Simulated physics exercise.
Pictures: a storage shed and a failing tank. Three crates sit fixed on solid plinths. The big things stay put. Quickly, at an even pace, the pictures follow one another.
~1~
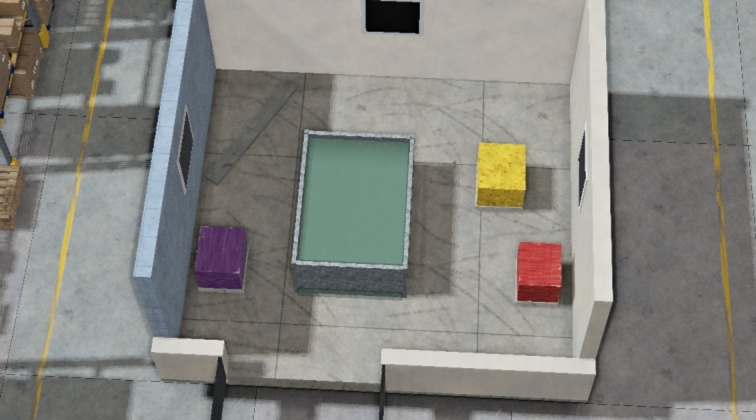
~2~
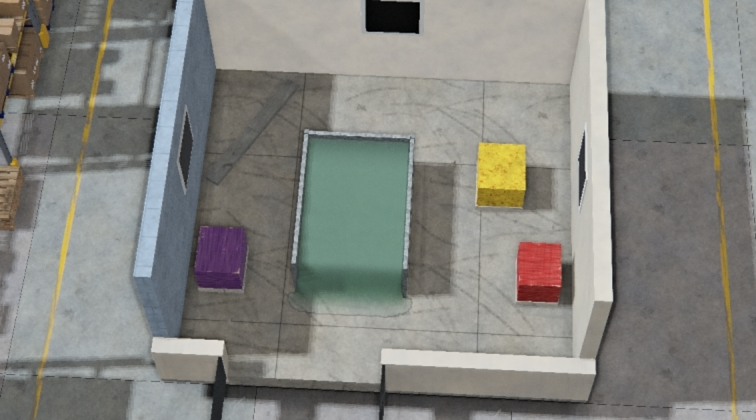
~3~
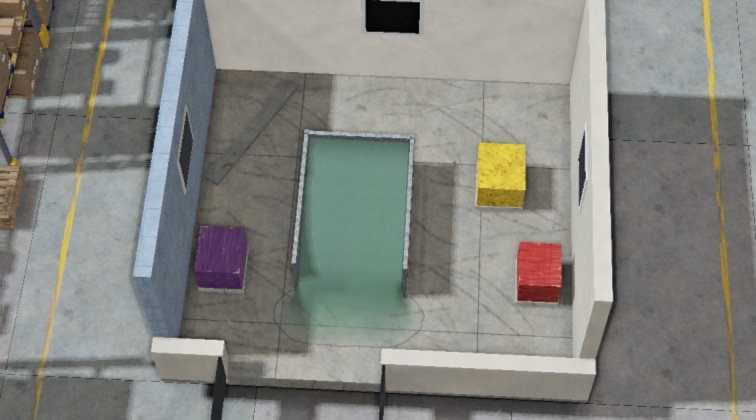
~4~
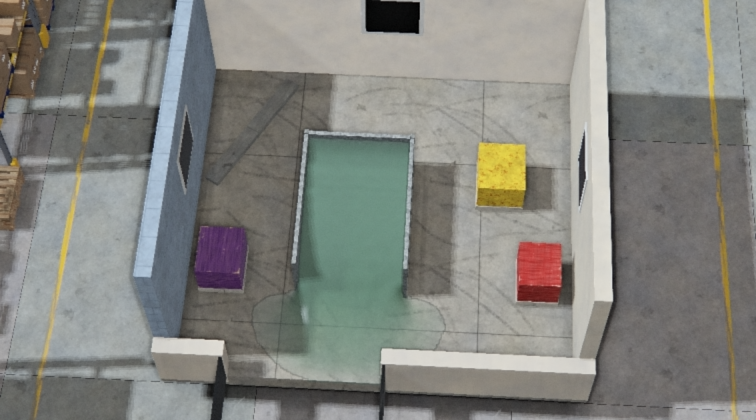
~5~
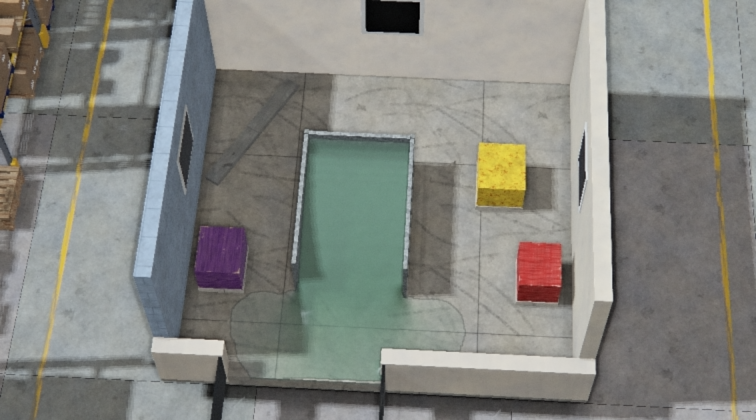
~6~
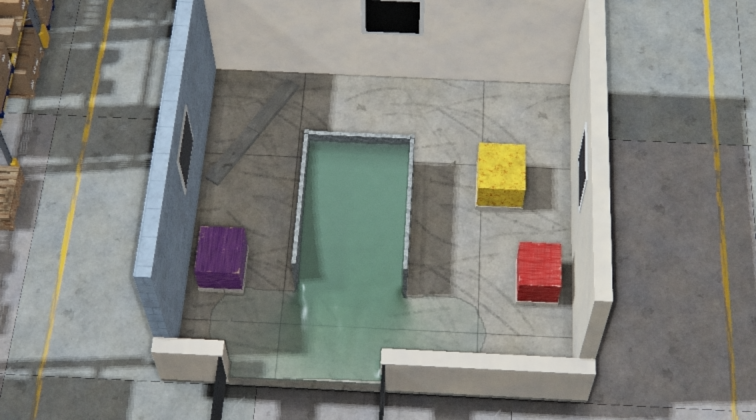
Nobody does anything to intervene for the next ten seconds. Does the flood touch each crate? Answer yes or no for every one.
Yellow crate: No; red crate: Yes; purple crate: No.
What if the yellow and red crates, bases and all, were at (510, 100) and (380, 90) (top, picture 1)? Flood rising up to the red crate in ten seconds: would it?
As for the red one, it keeps clear.
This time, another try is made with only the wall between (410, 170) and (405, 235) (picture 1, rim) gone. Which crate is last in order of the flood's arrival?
It's the purple crate.
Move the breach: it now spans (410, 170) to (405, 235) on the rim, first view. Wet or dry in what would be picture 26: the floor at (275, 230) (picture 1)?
At that spot: Parched.
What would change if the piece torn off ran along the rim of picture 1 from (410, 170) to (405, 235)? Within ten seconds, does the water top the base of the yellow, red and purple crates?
Going crate by crate, the yellow one gets flooded, the red one gets flooded and the purple one gets flooded.
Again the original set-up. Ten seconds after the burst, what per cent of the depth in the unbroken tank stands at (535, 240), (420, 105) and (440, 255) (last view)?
The three come to some 2, 6 and 4 per cent respectively.
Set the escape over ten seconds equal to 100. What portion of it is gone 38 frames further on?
Near 90 in a hundred.
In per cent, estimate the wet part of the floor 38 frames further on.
I'd put it at roughly 65 per cent.
A moment on, water covers 20 % of the floor; the yellow crate not reached, the red crate not reached, the purple crate water round its plinth.
Next, water covers 30 % of the floor; the yellow crate not reached, the red crate water round its plinth, the purple crate water round its plinth.
Then, water covers 45 % of the floor; the yellow crate water round its plinth, the red crate water round its plinth, the purple crate water round its plinth.
Later, water covers 65 % of the floor; the yellow crate water round its plinth, the red crate water round its plinth, the purple crate water round its plinth.
In the end, water covers 75 % of the floor; the yellow crate stayed above the water, the red crate was topped, the purple crate stayed above the water.
